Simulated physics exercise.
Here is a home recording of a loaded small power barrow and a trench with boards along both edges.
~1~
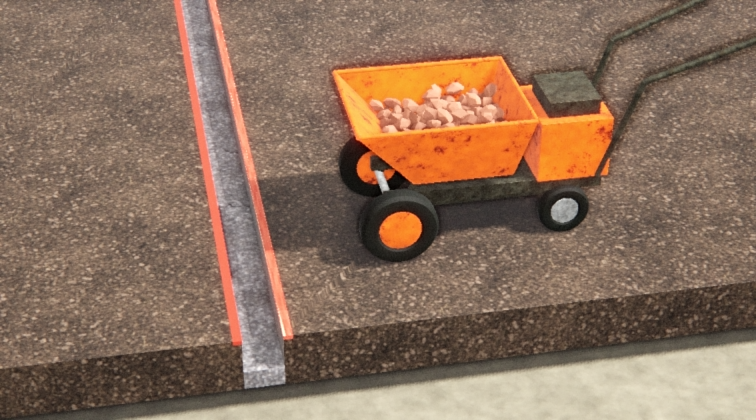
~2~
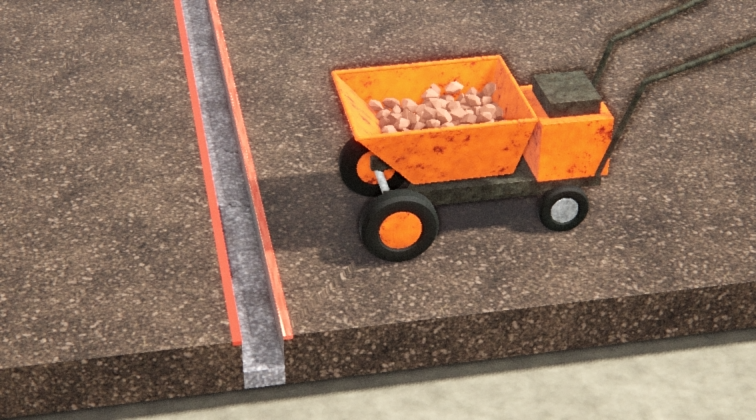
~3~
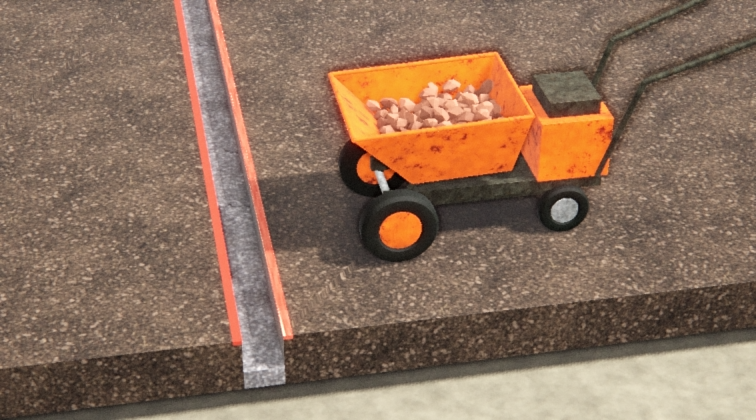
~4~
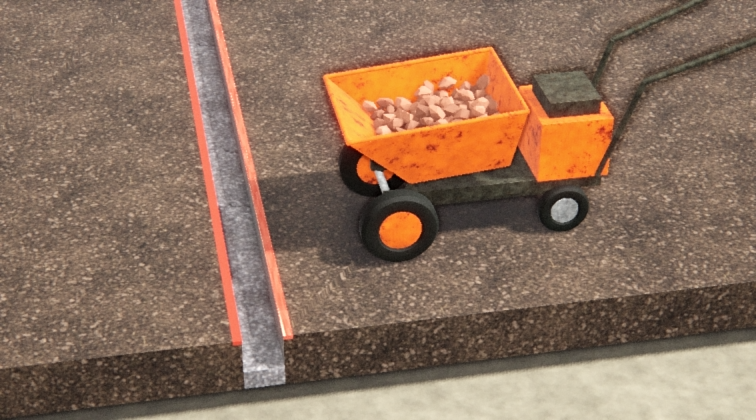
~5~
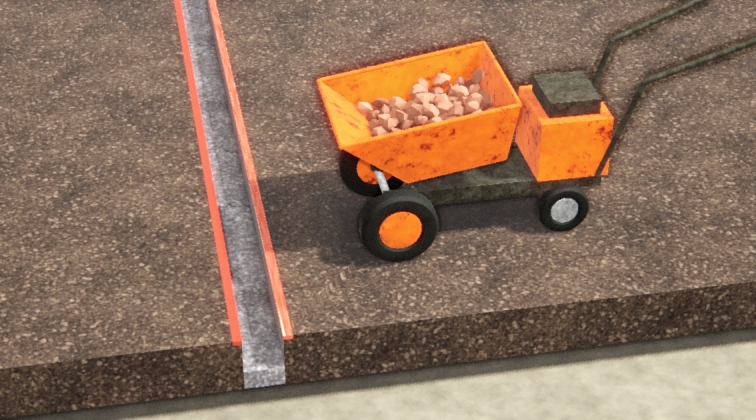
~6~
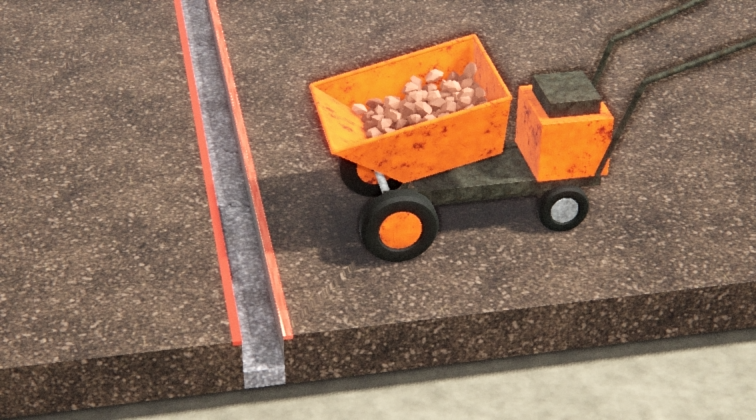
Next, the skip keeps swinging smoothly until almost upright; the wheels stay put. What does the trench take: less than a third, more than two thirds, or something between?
Beyond two-thirds.
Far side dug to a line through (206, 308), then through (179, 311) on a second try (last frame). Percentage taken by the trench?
100 %, 100 %.
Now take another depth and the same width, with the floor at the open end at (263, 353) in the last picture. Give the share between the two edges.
Estimate: Approx. 50 in a hundred.
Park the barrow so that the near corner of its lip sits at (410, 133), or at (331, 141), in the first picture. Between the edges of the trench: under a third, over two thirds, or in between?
For the first case, one to two thirds; for the second case, the middle third.
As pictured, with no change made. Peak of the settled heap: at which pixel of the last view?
Around (247, 223).
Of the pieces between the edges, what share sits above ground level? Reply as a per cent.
Around 25 in a hundred.
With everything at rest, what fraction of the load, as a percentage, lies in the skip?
Around 5 in a hundred.
Soon, skip tipped steeply; all in the skip.
A while on, skip tipped right over; most in the skip; a stray few short of the trench; a small part in or heaped over the trench; a stray few falling.
Towards the end, skip tipped right over; a small part in the skip; a small part short of the trench; most in or heaped over the trench; a small part beyond it.
Finally, skip tipped right over; a stray few in the skip; a small part short of the trench; most in or heaped over the trench; a small part beyond it.
